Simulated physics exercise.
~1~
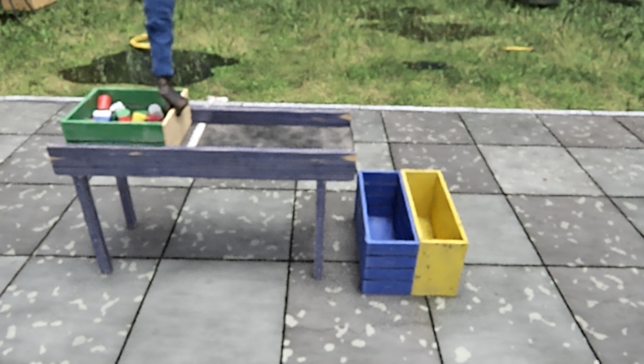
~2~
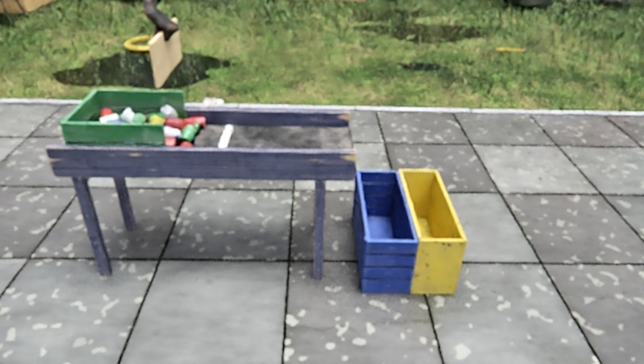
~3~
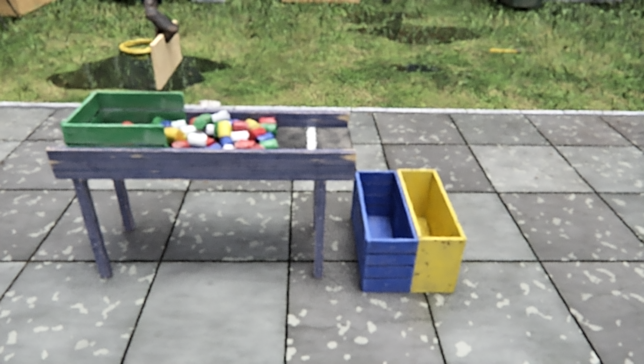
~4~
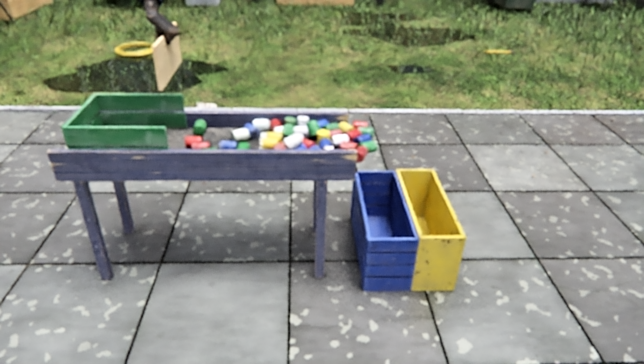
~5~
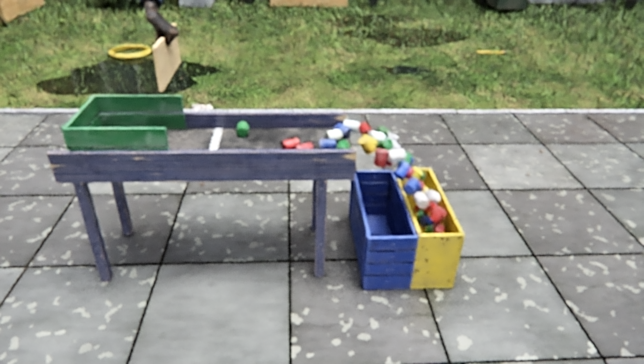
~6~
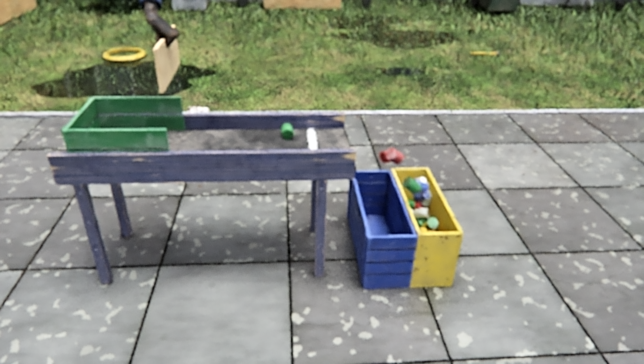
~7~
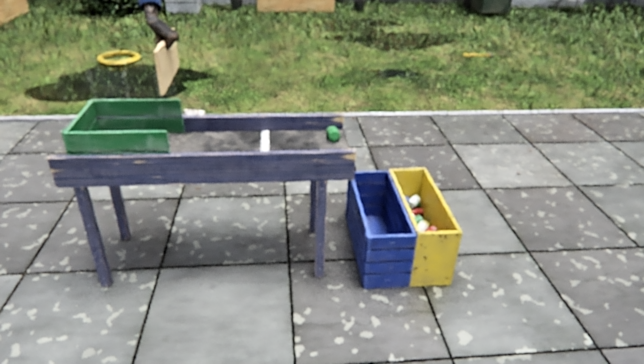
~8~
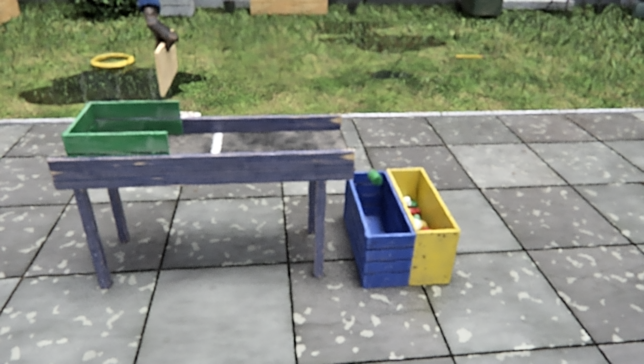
The video shows a gripper lifting a panel from a green pen on a raised belt, and small colourful jars spilling out, riding right and tumbling off the end into a yellow tote. One green jar trails behind and finally drops into the nearer blue box.
